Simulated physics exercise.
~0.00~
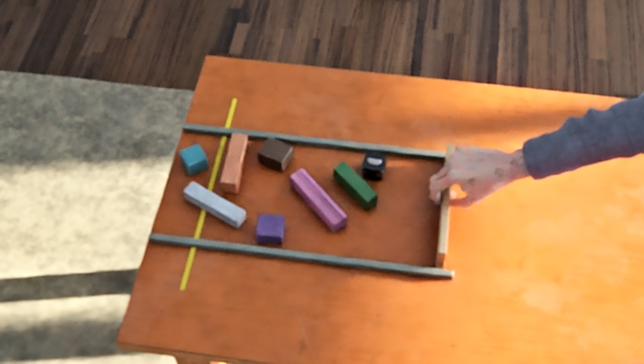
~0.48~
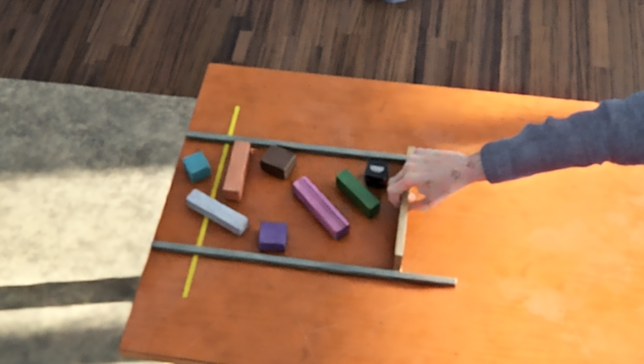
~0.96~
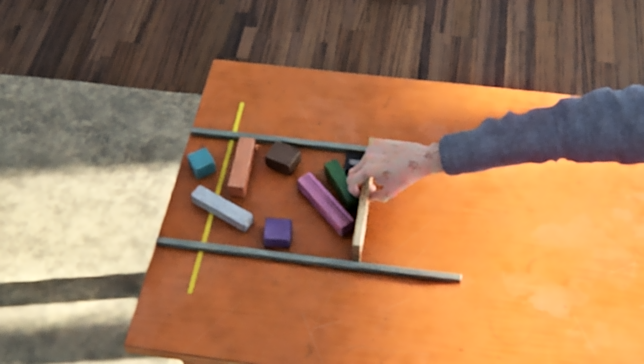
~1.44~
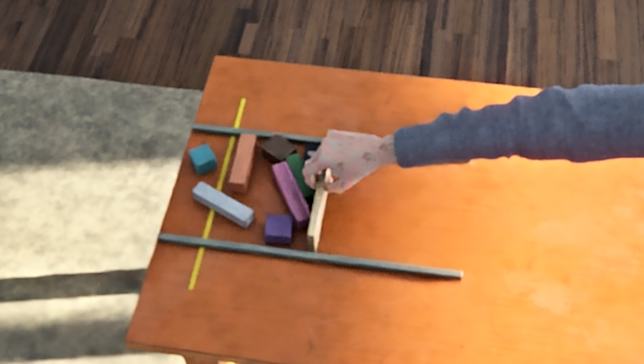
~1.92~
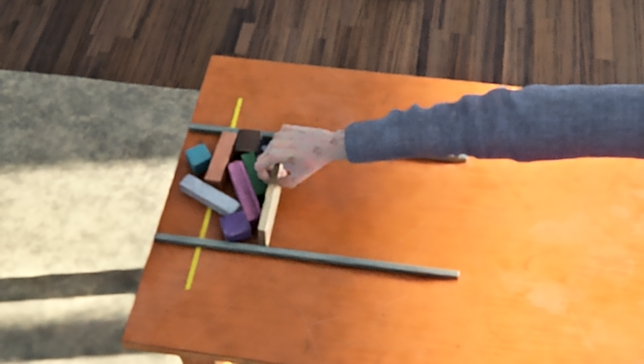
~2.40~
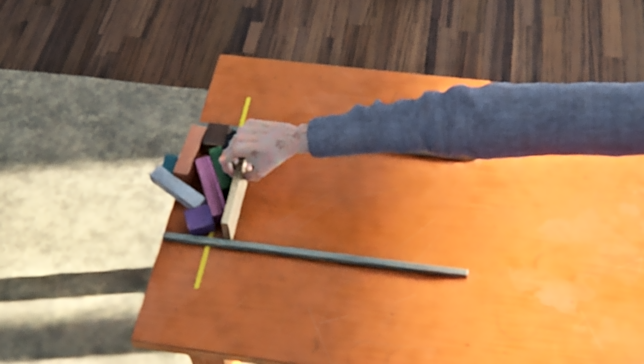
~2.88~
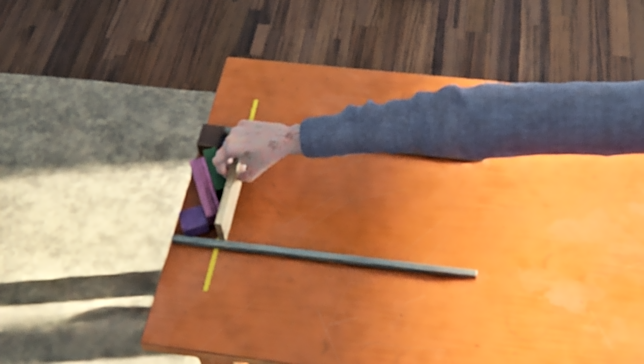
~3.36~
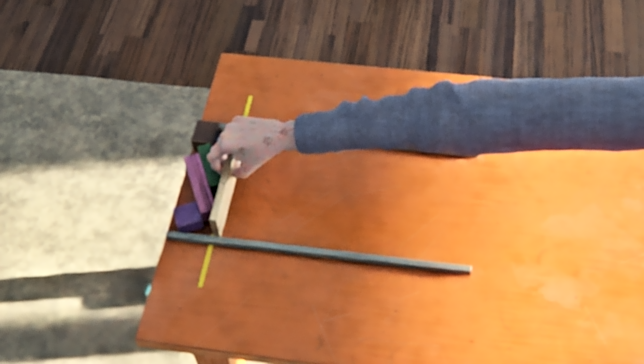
A hand slides a board left, sweeping blocks along the table until some drop off the edge.
